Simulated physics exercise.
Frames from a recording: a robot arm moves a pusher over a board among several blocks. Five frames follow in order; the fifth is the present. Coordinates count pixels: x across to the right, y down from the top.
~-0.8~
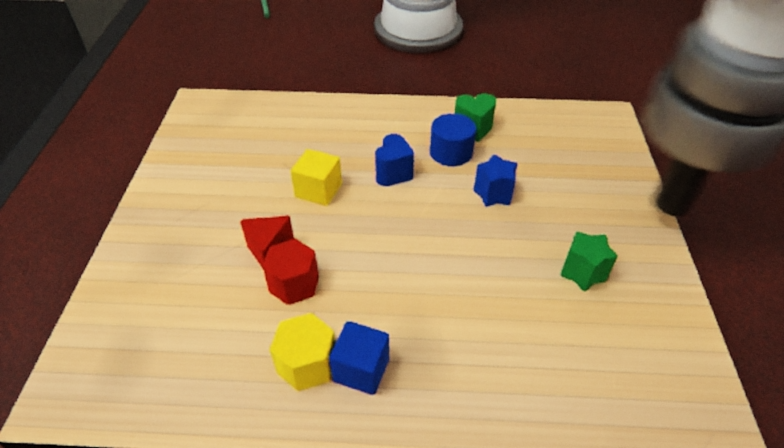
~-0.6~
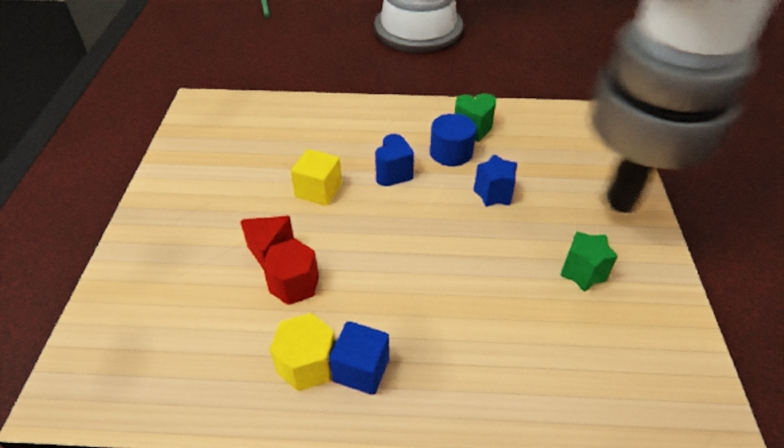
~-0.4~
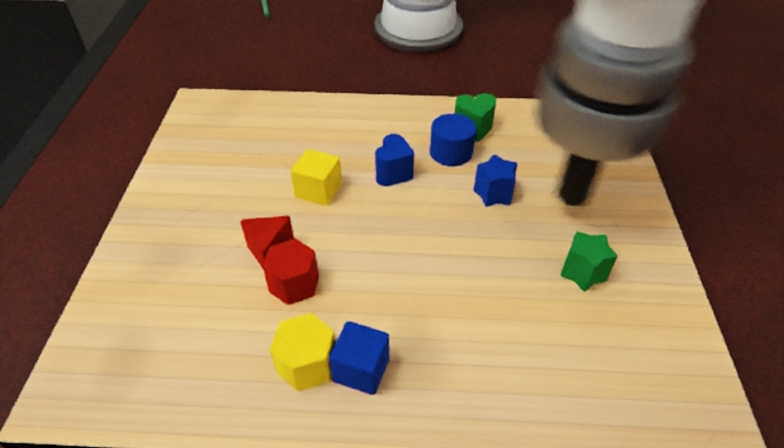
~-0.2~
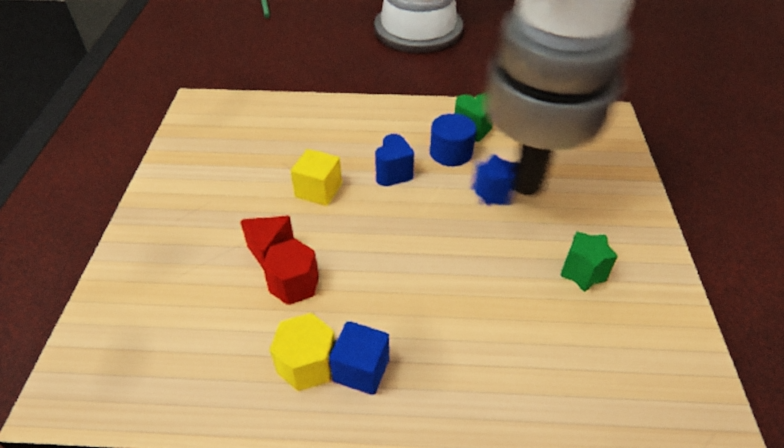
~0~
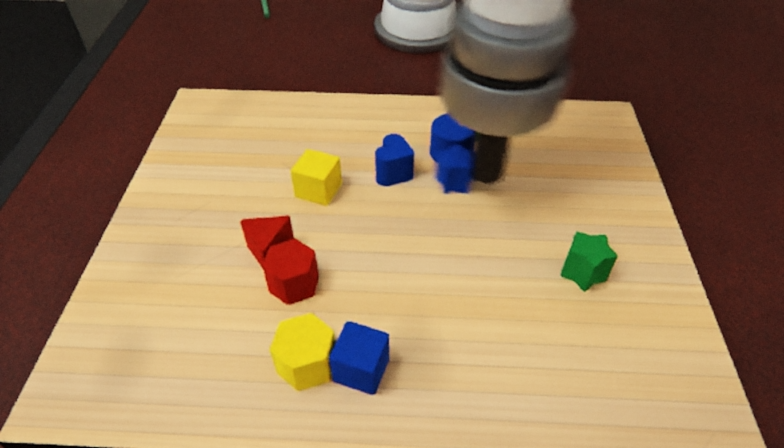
A robot arm moving left across a wooden board of colourful blocks, pushing the blue star leftward beside the blue cylinder.
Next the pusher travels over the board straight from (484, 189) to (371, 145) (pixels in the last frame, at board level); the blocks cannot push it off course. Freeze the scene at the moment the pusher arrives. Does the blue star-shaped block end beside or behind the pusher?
I'd say no.
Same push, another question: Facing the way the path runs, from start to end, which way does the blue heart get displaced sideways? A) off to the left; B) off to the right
I'll go with A - off to the left.
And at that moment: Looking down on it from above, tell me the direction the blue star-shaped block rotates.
Seen from above, its turn is counter-clockwise.
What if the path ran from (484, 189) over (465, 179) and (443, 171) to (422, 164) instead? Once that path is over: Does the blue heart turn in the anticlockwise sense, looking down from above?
I expect so.
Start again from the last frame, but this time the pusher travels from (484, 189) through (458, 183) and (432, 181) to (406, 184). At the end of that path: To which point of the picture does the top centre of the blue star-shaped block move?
My best guess is (380, 147).
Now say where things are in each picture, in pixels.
The first frame shows pusher's lower end at (670, 205); yellow four-sided block at (315, 163); blue heart at (394, 148); blue circle at (454, 126); blue star-shaped block at (499, 168).
The second frame shows pusher at (621, 202); blocks still.
The third frame shows pusher at (573, 195); blocks still.
The fourth frame shows pusher at (528, 185); blocks still.
The fifth frame shows pusher at (487, 173); yellow four-sided block at (315, 163); blue heart at (394, 148); blue circle at (454, 126); blue star-shaped block at (458, 156).
On the path given first. One third of the way, pusher at (446, 158); blue heart at (383, 146); blue circle at (451, 123); blue star-shaped block at (416, 142).
Two thirds of the way, pusher at (407, 143); yellow four-sided block at (312, 164); blue heart at (346, 144), turned 30° anticlockwise; blue circle at (448, 120); blue star-shaped block at (375, 131), turned 25° anticlockwise.
At the end, pusher at (371, 129); yellow four-sided block at (311, 165); blue heart at (324, 143), turned 100° anticlockwise; blue circle at (448, 120); blue star-shaped block at (339, 119), turned 30° anticlockwise.
